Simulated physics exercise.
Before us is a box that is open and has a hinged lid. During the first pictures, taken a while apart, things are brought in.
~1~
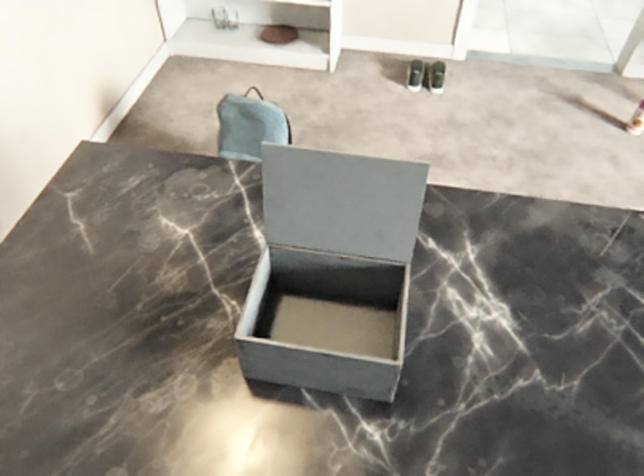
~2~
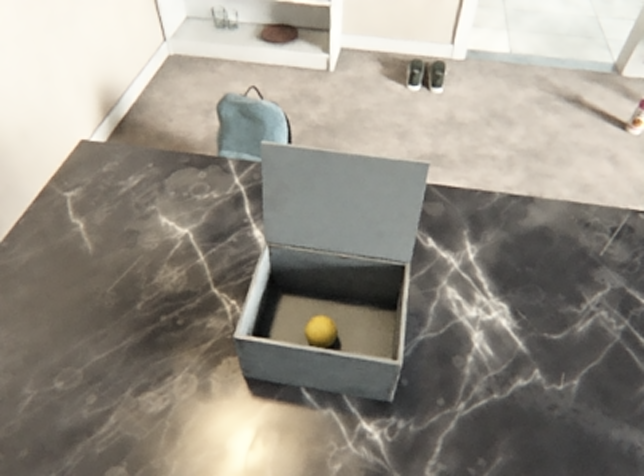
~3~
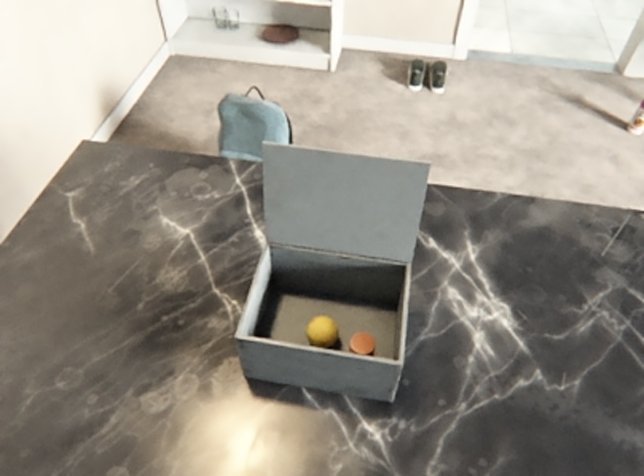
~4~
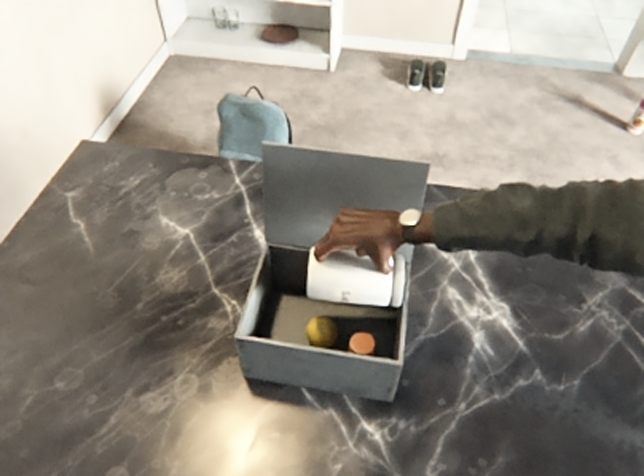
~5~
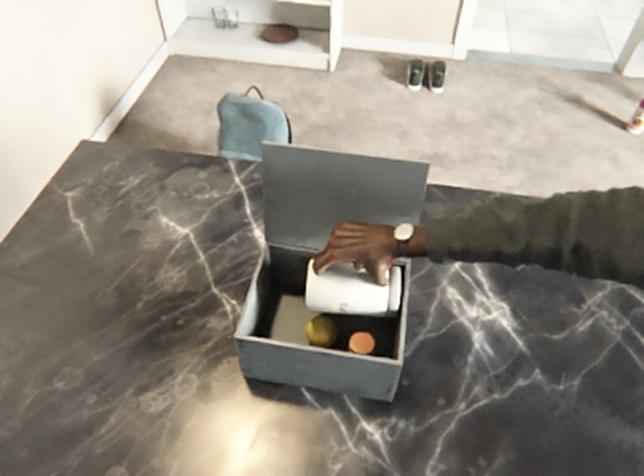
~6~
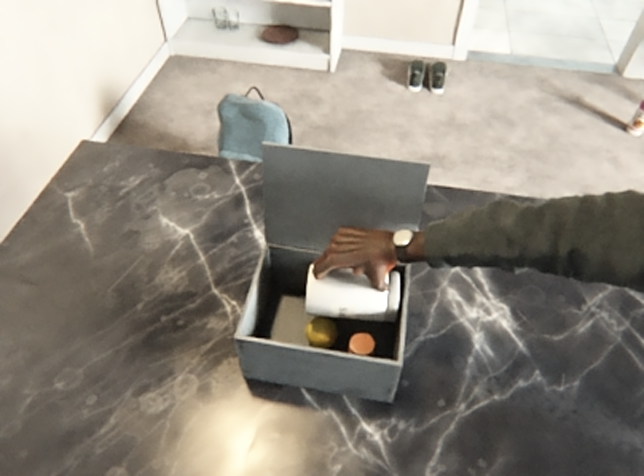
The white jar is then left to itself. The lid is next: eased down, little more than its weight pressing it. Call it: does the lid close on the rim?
My call is that it closes.
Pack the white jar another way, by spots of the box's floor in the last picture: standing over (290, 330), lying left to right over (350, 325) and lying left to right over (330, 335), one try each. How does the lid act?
Try 1: Lid stays raised; try 2: Lid goes down; try 3: Lid goes down.
Then, 0.40 s on from there, white jar shifted about its own width near (340, 304); yellow lemon shifted about its own width.
Then, 1.30 s on from there, lid 75° above the rim; white jar shifted about its own width near (340, 305); yellow lemon shifted about its own width.
Then, 1.80 s on from there, lid 44° above the rim; white jar shifted about its own width near (340, 305); yellow lemon shifted about its own width.
Then, 2.20 s on from there, lid 13° above the rim; white jar shifted about its own width near (340, 305); yellow lemon shifted about its own width.
In the end, lid shut; moved from the start, yellow lemon and white jar; orange shaker unmoved. At the end, from the last picture's camera, white jar near (340, 305).
